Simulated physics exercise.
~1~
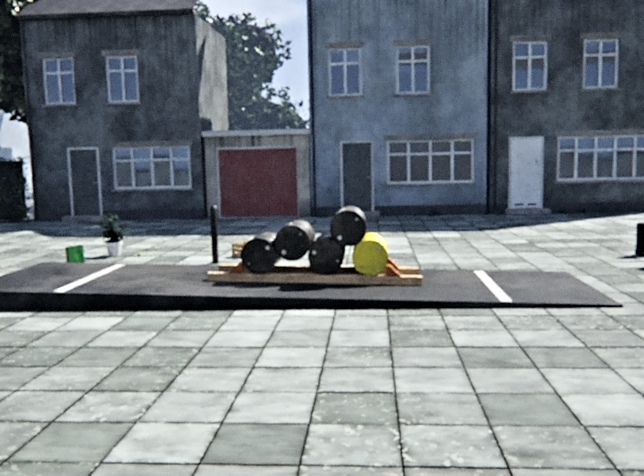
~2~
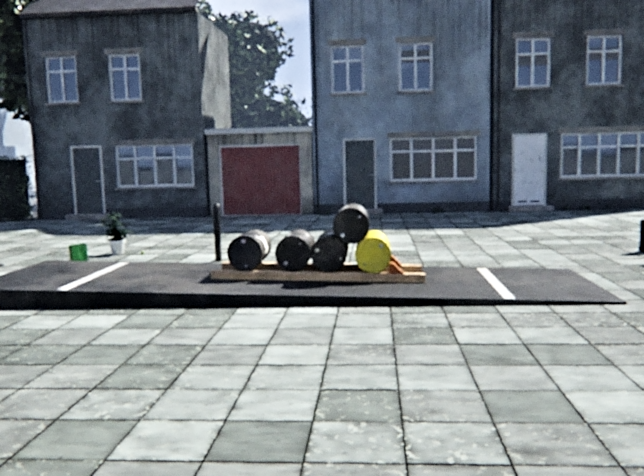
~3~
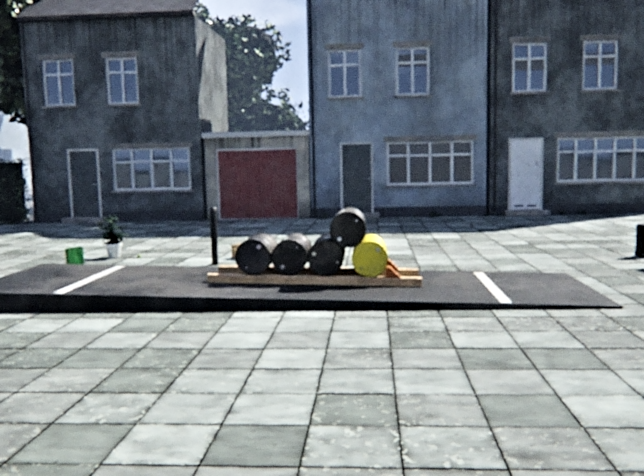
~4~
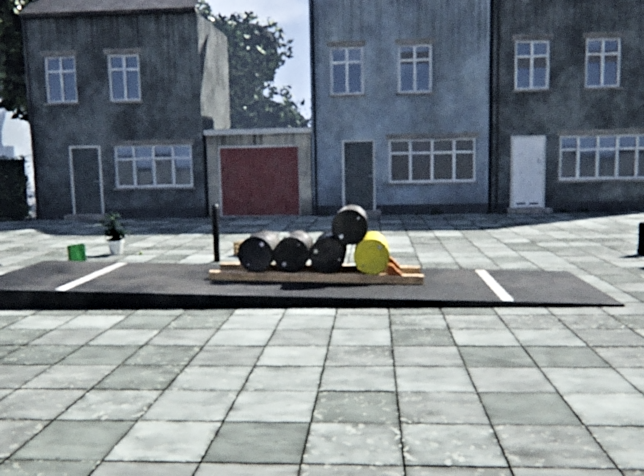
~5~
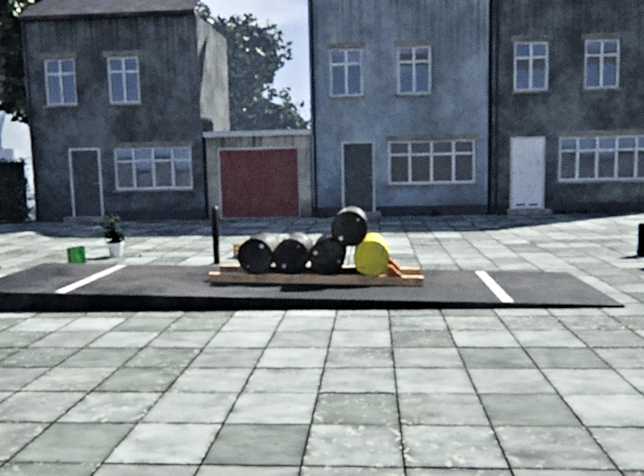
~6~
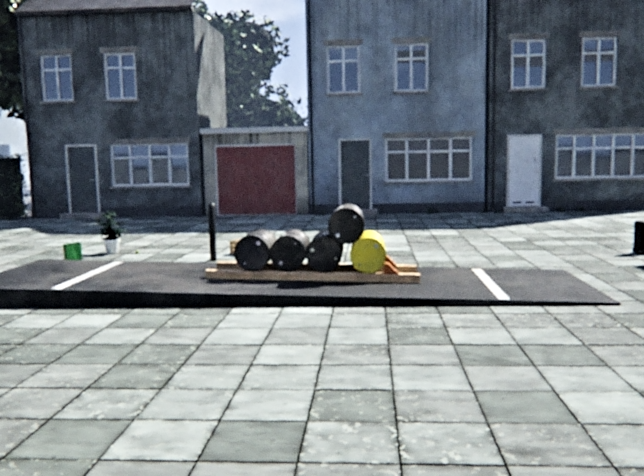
Four black drums and a yellow one lie stacked on low timber bearers, ends facing the viewer, on a dark asphalt strip with a white line towards each side. The slightly swaying view looks across pale paving to grey and bluish houses, with a red garage door between them. The upper black drum on the left drops between the two beneath it, and the leftmost drum shifts a little to the left. It then rolls slightly back against its neighbours. The stack ends still, three black drums in a row, one perched above, and the yellow drum unmoved at the right, short of either line.
